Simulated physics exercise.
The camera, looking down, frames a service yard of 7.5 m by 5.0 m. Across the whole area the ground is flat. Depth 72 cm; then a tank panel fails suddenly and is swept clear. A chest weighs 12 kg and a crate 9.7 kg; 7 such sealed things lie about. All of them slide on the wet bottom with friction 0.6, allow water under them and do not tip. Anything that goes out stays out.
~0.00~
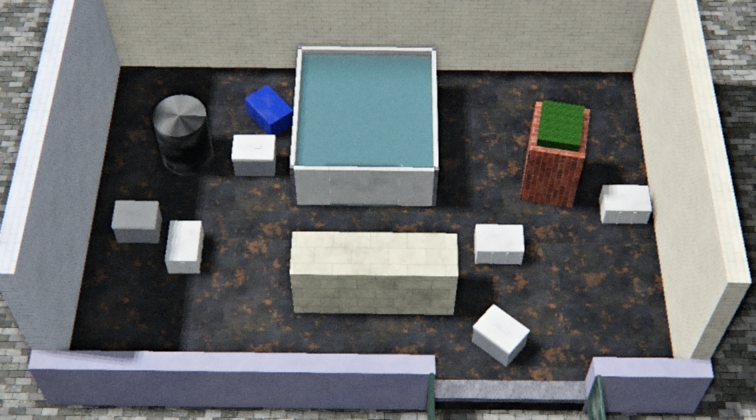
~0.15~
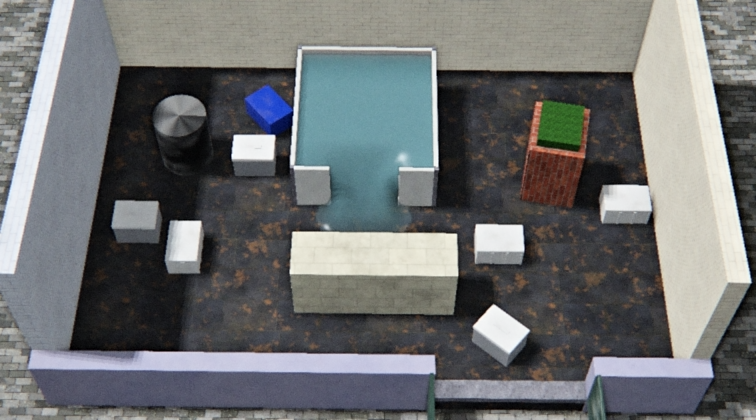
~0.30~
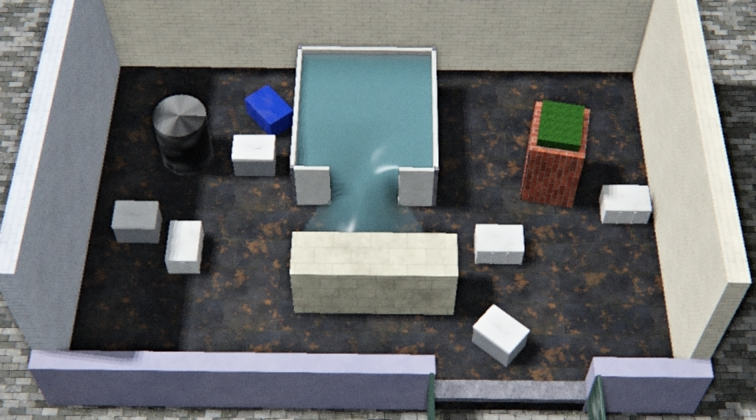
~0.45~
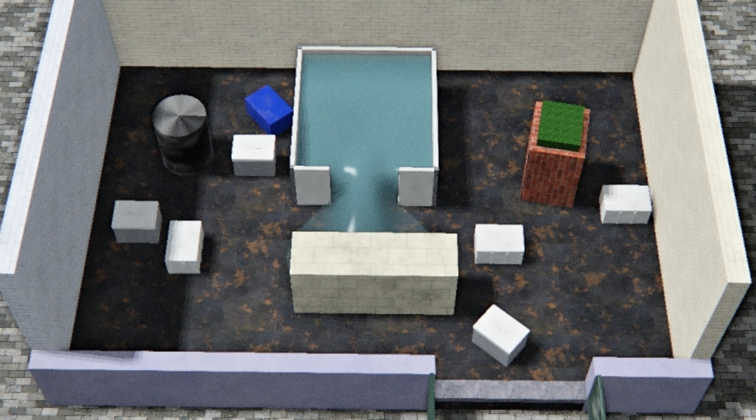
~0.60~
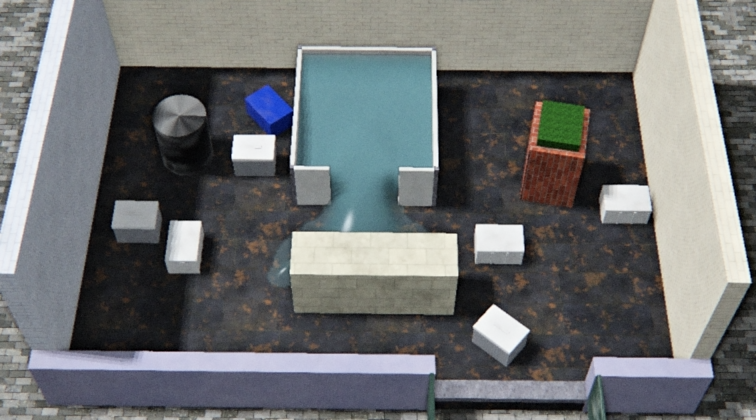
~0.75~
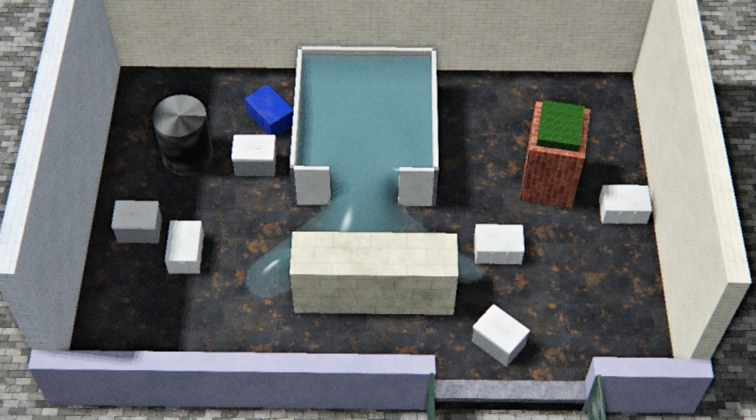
The clip opens on a walled yard seen from above, with a full tank of water behind a pale block barrier and scattered boxes. A gap appears in the tank's front wall, and water pours through to the barrier, then curls around its left end and its right, while the boxes stay still.
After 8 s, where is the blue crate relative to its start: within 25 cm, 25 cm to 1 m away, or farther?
25 cm to 1 m away.
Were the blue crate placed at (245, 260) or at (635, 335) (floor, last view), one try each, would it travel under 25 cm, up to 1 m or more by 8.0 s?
From the first place it goes well off; from the second it goes well off.
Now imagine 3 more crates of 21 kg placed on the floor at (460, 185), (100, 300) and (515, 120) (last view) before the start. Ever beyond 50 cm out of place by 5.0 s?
Well, in that order it's lower, higher and lower.
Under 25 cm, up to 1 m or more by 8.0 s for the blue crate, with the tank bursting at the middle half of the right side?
In that scenario the blue crate would have stayed in place.
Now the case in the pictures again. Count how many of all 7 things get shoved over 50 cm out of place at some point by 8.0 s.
Total: 4.
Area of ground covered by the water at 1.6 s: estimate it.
That flooded area is roughly 16 m2.
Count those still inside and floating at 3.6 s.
2 of them.
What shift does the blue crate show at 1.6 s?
By that time, close to 0 cm.
After 1.6 s the blue crate is near (269, 105), 0.0 m from its start, aground; 0 of 7 are out; 0 afloat.
After 3.6 s the blue crate is near (269, 105), 0.0 m from its start, aground; 0 of 7 are out; 2 afloat.
After 5.6 s the blue crate is near (268, 106), 0.0 m from its start, afloat; 0 of 7 are out; 5 afloat.
After 8.0 s the blue crate is near (259, 128), 0.5 m from its start, afloat; 1 of 7 are out; 6 afloat.
